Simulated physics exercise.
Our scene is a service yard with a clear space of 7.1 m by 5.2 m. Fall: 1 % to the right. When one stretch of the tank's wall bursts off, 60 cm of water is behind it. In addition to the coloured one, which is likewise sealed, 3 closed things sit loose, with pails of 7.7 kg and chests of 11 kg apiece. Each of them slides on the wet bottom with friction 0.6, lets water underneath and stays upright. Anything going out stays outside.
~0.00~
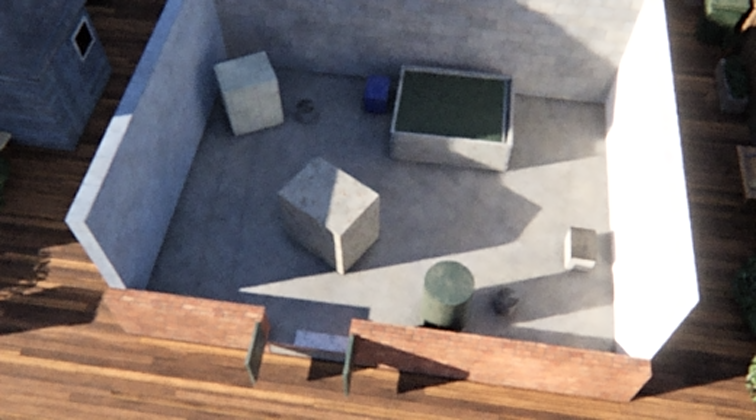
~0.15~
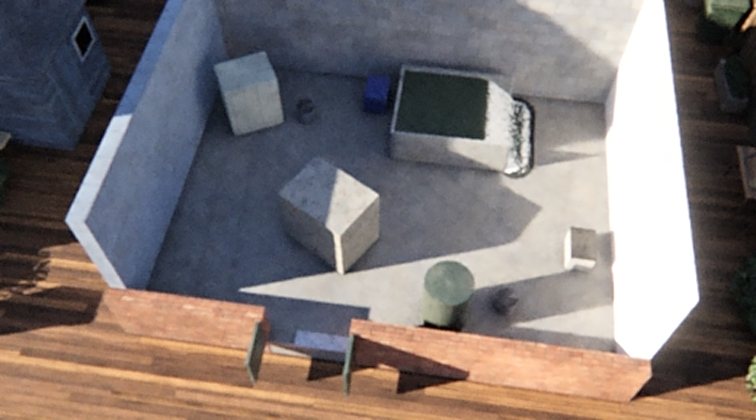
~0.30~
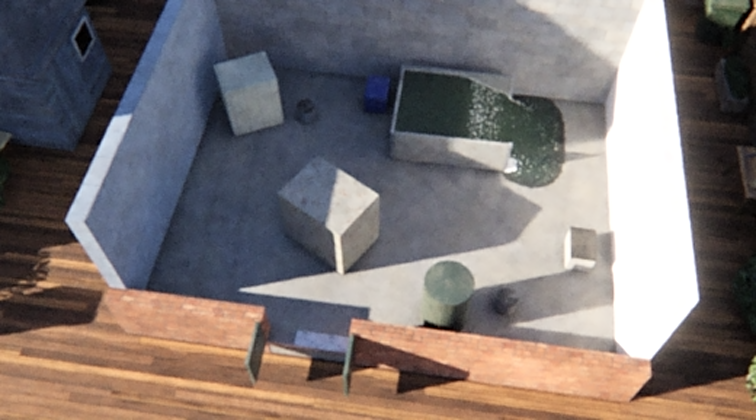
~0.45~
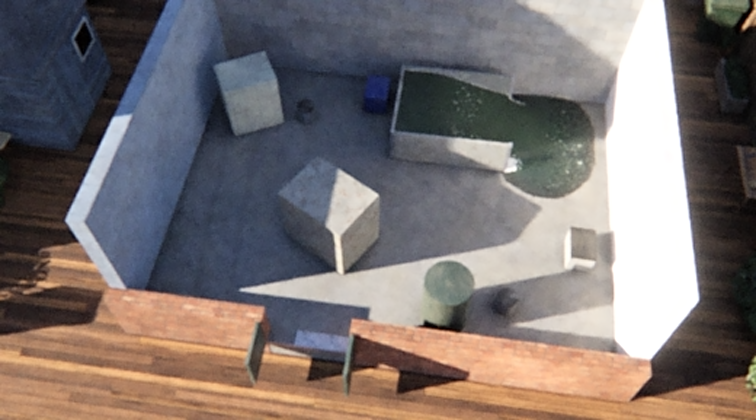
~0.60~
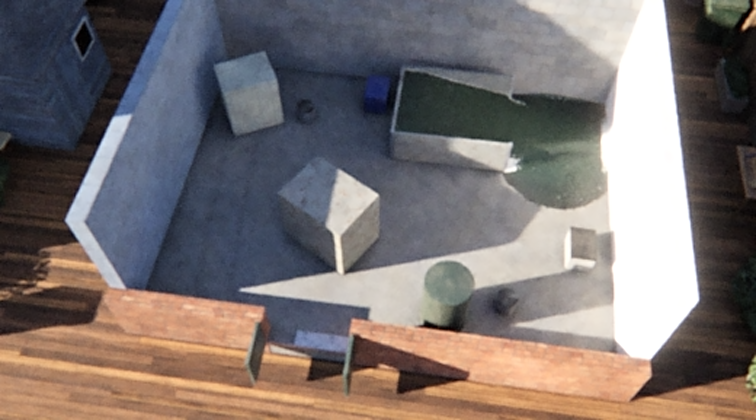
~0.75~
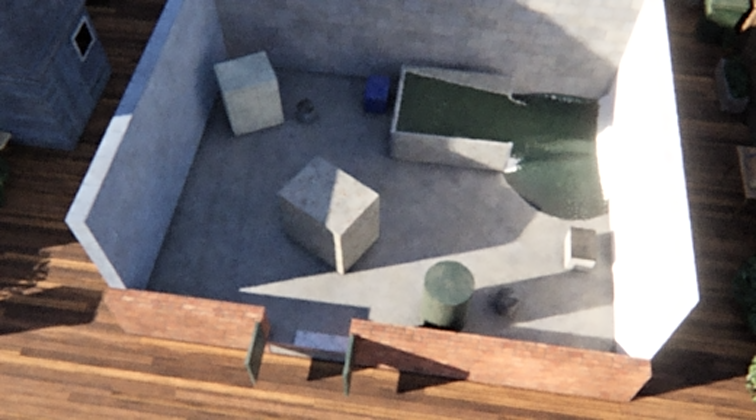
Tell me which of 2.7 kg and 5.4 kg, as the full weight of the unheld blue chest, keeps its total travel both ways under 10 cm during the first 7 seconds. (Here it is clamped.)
I reckon it stays put even when lighter.
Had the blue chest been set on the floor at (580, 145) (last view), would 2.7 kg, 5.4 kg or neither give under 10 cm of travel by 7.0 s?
Looks like the outcome is this: No option works.
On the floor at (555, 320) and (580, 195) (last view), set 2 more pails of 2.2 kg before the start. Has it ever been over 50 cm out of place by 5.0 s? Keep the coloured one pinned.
In that order: Farther, then farther.
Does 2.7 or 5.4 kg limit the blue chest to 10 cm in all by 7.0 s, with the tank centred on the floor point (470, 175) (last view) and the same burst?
In that case, simply put, both options fail.
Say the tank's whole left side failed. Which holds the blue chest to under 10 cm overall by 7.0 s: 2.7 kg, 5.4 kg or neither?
Result: Neither option succeeds.
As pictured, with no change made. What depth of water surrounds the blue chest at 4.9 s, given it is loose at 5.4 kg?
Something like 2 centimetres.
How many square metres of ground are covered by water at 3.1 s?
Around 15 m2 of it.
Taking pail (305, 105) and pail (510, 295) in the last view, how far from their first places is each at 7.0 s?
Net shift, one by one: 0 cm / 140 cm.
After 1.4 s the blue chest would be 0 cm from its start with 2.7 kg and 0 cm from its start with 5.4 kg; 0 cm of water round it then.
After 3.1 s the blue chest would be 0 cm from its start with 2.7 kg and 0 cm from its start with 5.4 kg; 0 cm of water round it then.
After 4.9 s the blue chest would be 0 cm from its start with 2.7 kg and 0 cm from its start with 5.4 kg; 2 cm of water round it then.
After 7.0 s the blue chest would be 0 cm from its start with 2.7 kg and 0 cm from its start with 5.4 kg; 1 cm of water round it then.
